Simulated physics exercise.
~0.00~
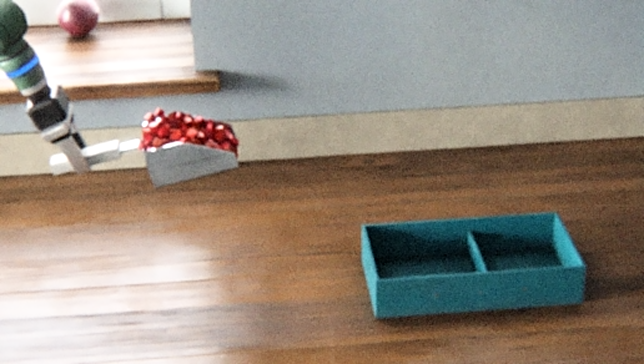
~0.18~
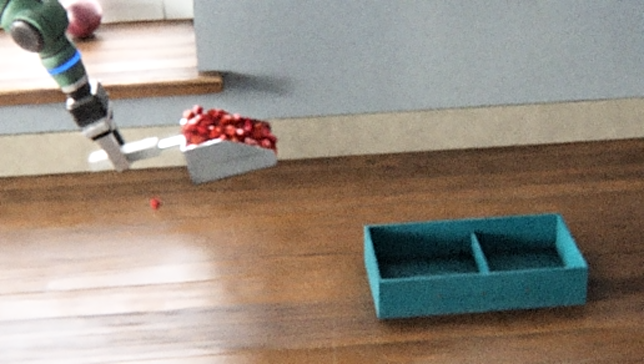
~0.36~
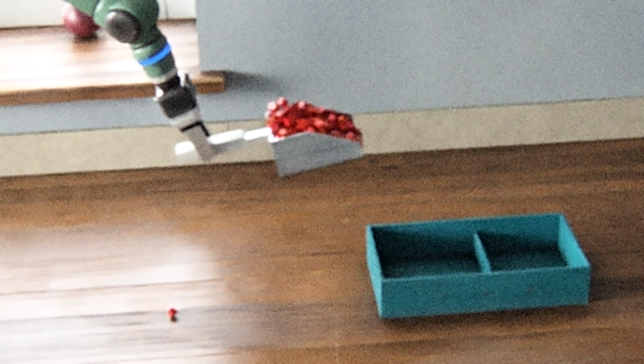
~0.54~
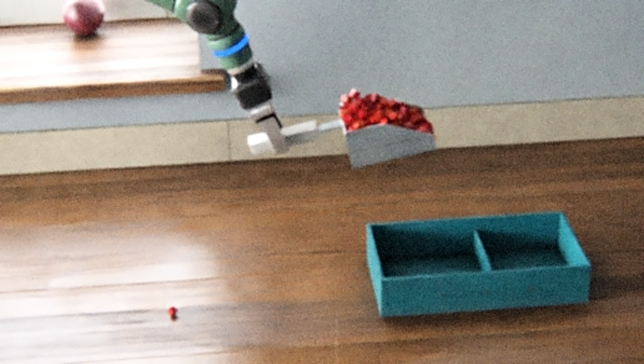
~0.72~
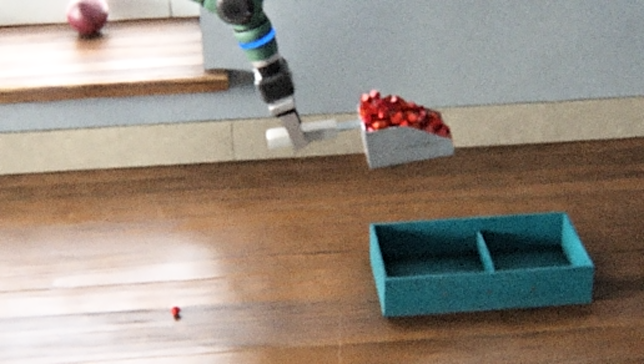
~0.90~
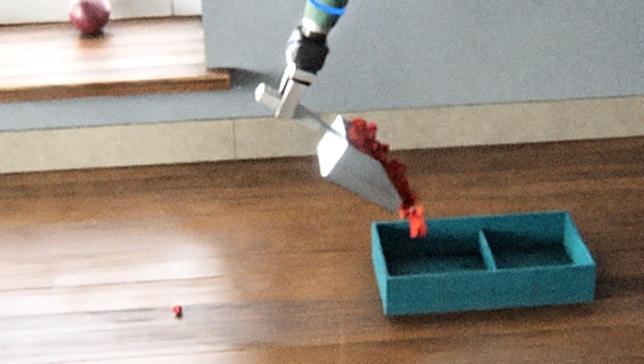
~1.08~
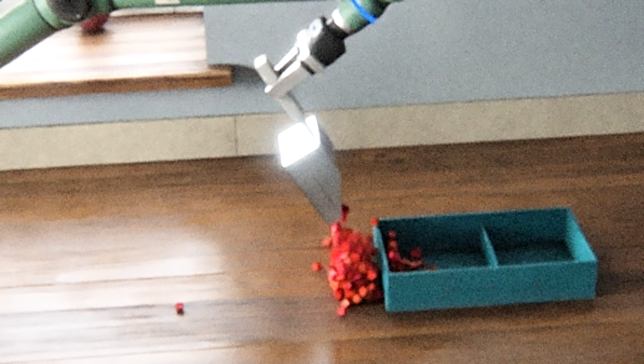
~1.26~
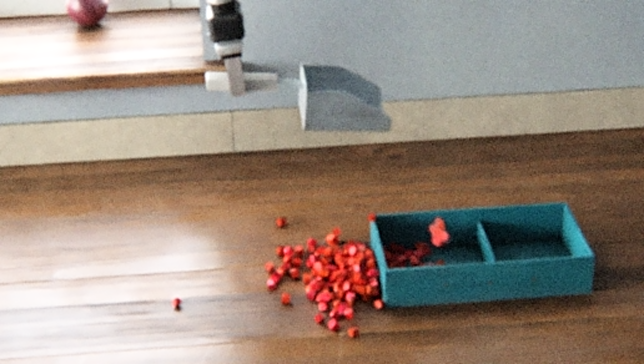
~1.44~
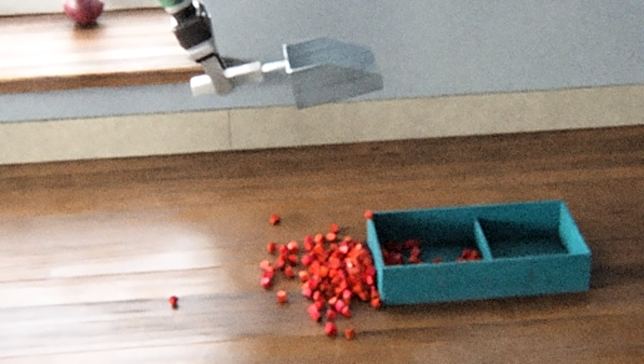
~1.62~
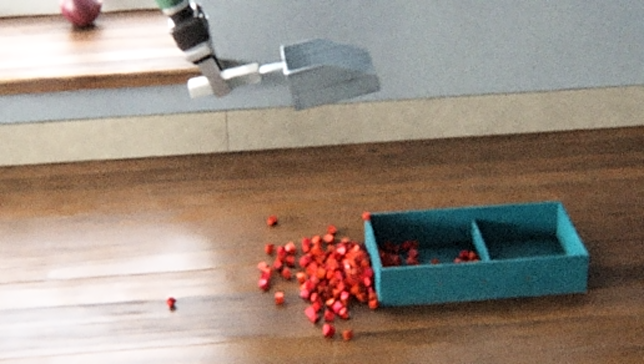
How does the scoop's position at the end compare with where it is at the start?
At the end the scoop is farther to the right and higher up than at the start, when it is over at the left.
The clip opens with a robot arm holding a grey scoop heaped with small red pieces at the left, above a wooden surface where a teal box with two compartments sits. The arm carries the scoop to the right, and a stray piece drops onto the wood. Near the box the scoop tips forward and red pieces start sliding into the left compartment. As it draws back to the left while tilting more steeply, most of the load pours down outside the box. The arm then lifts and levels the emptied scoop, leaving a scattered red pile beside the box and a smaller amount in its left compartment.
